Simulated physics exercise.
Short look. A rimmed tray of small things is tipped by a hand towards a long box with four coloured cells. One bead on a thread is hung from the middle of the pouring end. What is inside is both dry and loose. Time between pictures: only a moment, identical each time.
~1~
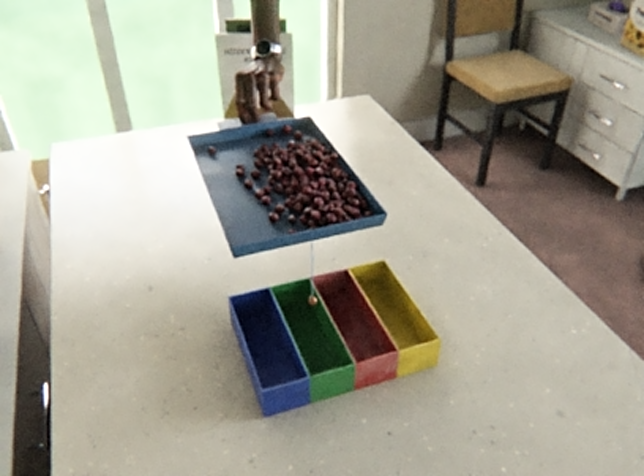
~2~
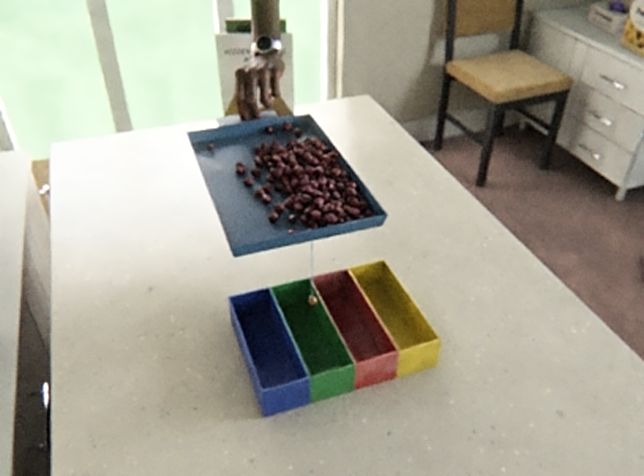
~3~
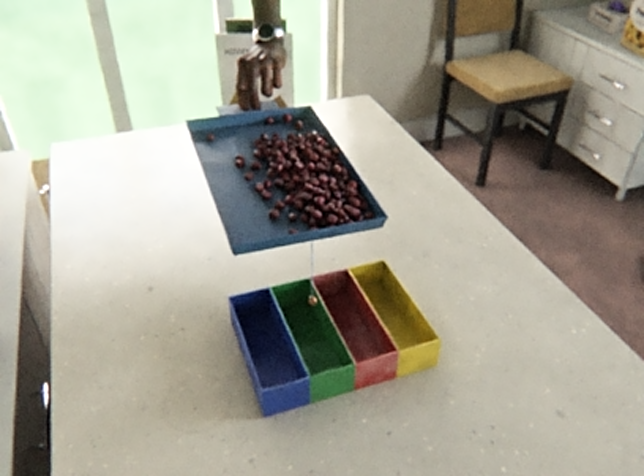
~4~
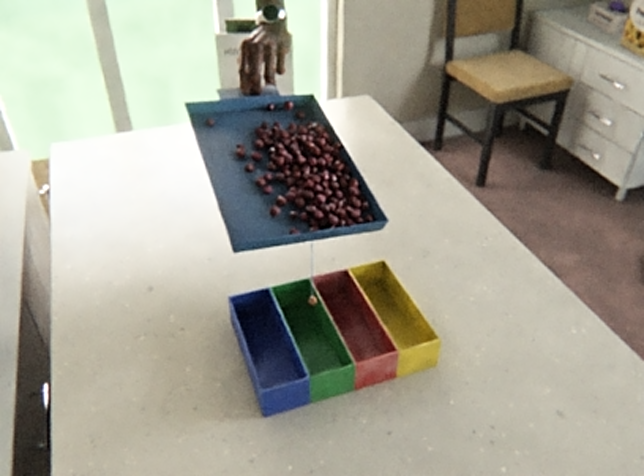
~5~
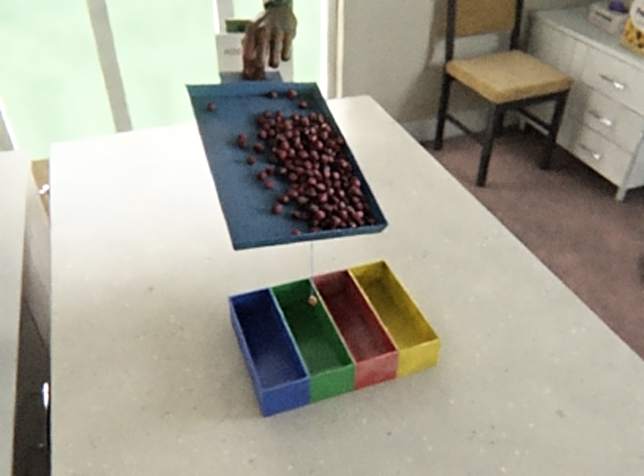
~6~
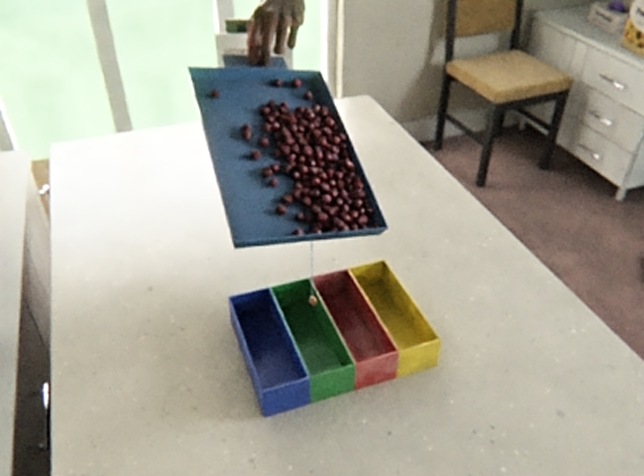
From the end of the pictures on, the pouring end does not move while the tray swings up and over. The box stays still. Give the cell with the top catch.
Top catch: The yellow cell.
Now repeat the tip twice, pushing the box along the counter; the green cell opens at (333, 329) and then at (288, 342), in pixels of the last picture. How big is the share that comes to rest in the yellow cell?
About 40 per cent first, then about 50 per cent.
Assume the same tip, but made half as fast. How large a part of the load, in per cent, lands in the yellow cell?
About 60 %.
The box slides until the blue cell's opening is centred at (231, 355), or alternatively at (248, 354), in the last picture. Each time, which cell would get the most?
In the first case it's yellow, in the second it's the yellow cell.
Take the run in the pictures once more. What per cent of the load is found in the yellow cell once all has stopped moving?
Roughly 60 in every hundred pieces, I'd say.
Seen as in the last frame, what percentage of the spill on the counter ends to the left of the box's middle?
Reading: Around 0 %.
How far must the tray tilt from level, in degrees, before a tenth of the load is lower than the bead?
The angle is roughly 75° at that point.
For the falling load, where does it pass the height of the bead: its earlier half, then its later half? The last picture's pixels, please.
Earlier portion about (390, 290); later portion about (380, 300).
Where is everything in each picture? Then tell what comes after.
In the first frame, corners of the pouring end at (233, 245) and (383, 213), level; middle of the load at (312, 181), dried cherries; bead on its thread at (313, 301); blue cell at (286, 395); green cell at (332, 381); red cell at (376, 368); yellow cell at (419, 356).
In the second frame, corners of the pouring end at (233, 245) and (384, 213), level; middle of the load at (312, 180).
In the third frame, corners of the pouring end at (233, 243) and (384, 216), tipped barely, lowest at the right corner; middle of the load at (313, 176).
In the fourth frame, corners of the pouring end at (234, 242) and (385, 219), tipped a little, lowest at the right corner; middle of the load at (314, 171).
In the fifth frame, corners of the pouring end at (236, 240) and (385, 222), tipped clearly, lowest at the right corner; middle of the load at (316, 167).
In the sixth frame, corners of the pouring end at (237, 239) and (385, 226), tipped clearly, lowest at the right corner; middle of the load at (320, 164), about a quarter on the move; blue cell at (286, 395); green cell at (332, 381); red cell at (376, 368); yellow cell at (419, 356).
Soon after the last picture, tray tipped steeply; nearly all on the tray; a stray few in the yellow cell; a small part falling or outside the box.
A little later, tray tipped past a quarter turn; a small part on the tray; about half in the yellow cell; about a quarter in the red cell; a stray few in the green cell; about a quarter falling or outside the box.
Later still, tray tipped past a quarter turn; about half in the yellow cell; about a third in the red cell; a stray few in the green cell; a stray few in the blue cell; a small part falling or outside the box.
At rest, tray tipped past a quarter turn; about half in the yellow cell; about a third in the red cell; a stray few in the green cell; a stray few in the blue cell; a small part outside the box.
